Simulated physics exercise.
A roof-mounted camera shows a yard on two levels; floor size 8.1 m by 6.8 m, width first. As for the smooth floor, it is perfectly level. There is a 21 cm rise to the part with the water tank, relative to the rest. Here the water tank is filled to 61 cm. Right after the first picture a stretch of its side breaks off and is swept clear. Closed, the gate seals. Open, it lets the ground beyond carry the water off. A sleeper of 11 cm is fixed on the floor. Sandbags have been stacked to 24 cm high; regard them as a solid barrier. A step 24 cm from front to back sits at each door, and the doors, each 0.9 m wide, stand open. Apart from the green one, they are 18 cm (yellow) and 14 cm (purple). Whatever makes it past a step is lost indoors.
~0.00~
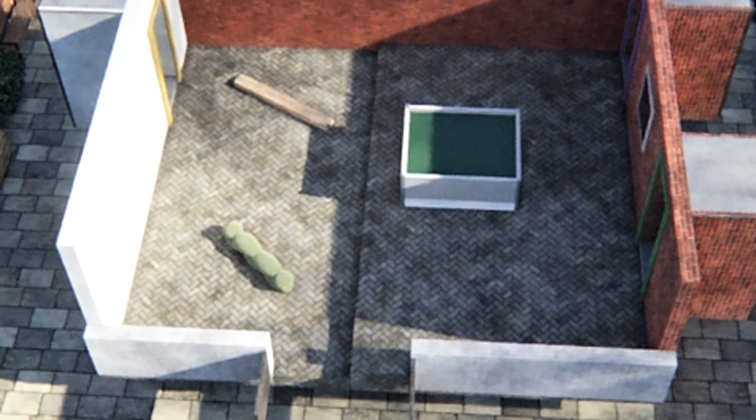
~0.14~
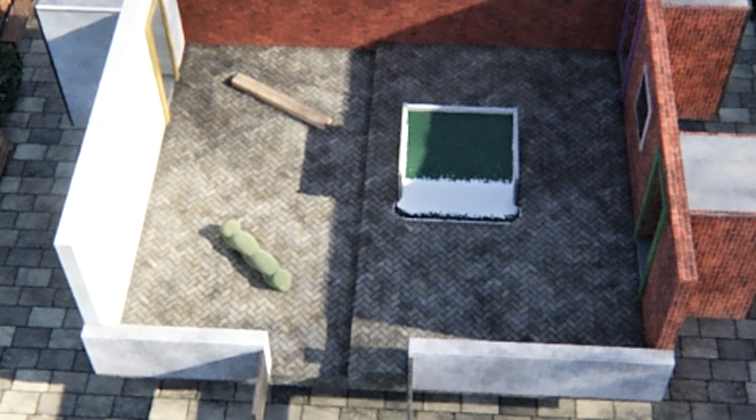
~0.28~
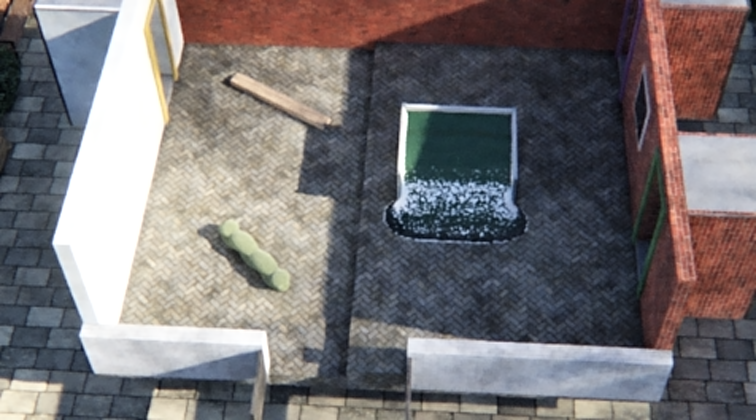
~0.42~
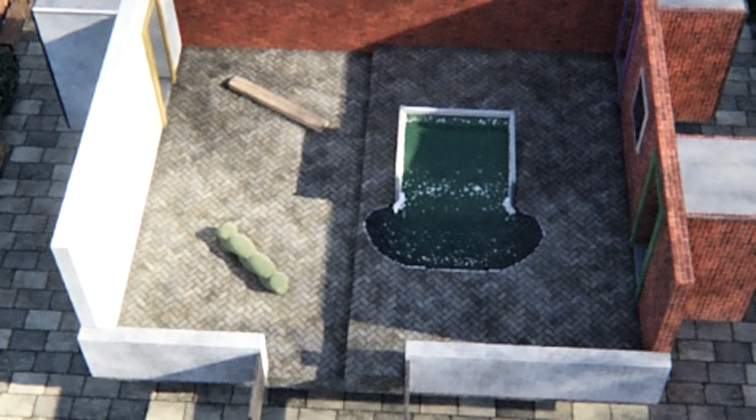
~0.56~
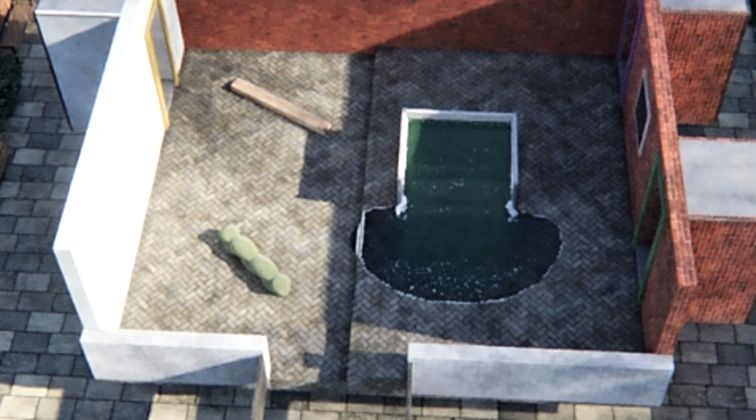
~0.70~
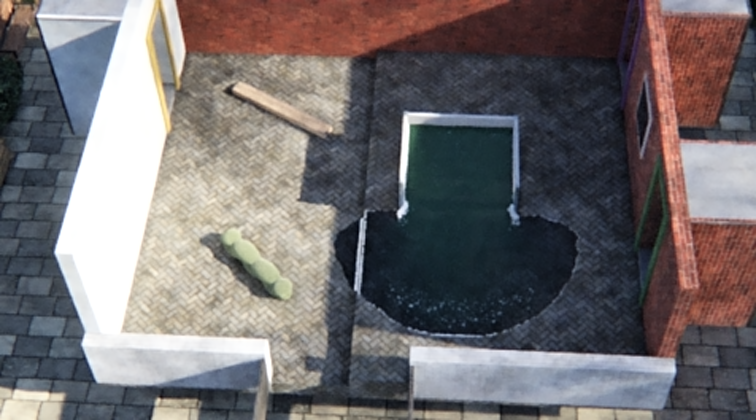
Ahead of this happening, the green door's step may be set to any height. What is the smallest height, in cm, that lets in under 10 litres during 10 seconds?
6 cm.
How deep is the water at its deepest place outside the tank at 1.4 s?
Max depth: Around 32 cm.
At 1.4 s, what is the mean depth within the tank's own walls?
Near 24 cm, averaged.
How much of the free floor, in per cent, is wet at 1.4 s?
I'd estimate about 25 percent.
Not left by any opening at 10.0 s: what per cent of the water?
I'd put it at about 72 per cent.
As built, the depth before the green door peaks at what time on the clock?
Peak time: Around 3.2 s.
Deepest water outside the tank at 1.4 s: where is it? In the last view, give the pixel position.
Near (444, 370).
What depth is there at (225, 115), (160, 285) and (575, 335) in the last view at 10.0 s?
Going through the spots in order gives 0, 3 and 3 centimetres.
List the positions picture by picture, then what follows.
The water tank at (462, 145) is whole and still, 61 cm deep; the green door at (652, 231) is dry, in the first picture.
The front is at (404, 214), 0.3 m from the gap at (457, 193); 0.5 m2 of floor is wet, 61 cm left at the back, in the second picture.
Water pours out at (456, 195) and has run 0.7 m, to (409, 234); about 11 cm deep outside, 60 cm at the back, in the third picture.
The gap is at (454, 198), the front 1.3 m out at (436, 265); the back of the water tank holds 54 cm, in the fourth picture.
The front is at (425, 295), 1.8 m from the gap at (456, 201); 4.4 m2 of floor is wet, 52 cm left at the back, in the fifth picture.
The front is at (422, 328), 2.3 m from the gap at (458, 204); 6.2 m2 of floor is wet, 49 cm left at the back; 1.2 m in a straight line remain to the green door at (651, 238), in the sixth picture.
After 1.4 s water covers 25 % of the floor, deepest (32 cm) near (444, 370); it has not reached the green door.
After 3.0 s water covers 30 % of the floor, deepest (28 cm) near (639, 378); 6 cm at the green door, 0 litres in over its 14 cm step.
After 10.0 s water covers 70 % of the floor, deepest (6 cm) near (594, 112); 3 cm at the green door, 0 litres in over its 14 cm step.
At the green door as built, the water arrived by 2.0 s and peaked near 10 cm at 3.2 s.
With a step of 5 cm, 15 litres would have come in within the 10 s; with 7 cm, 5 litres. So under 10 litres takes about 6 cm.
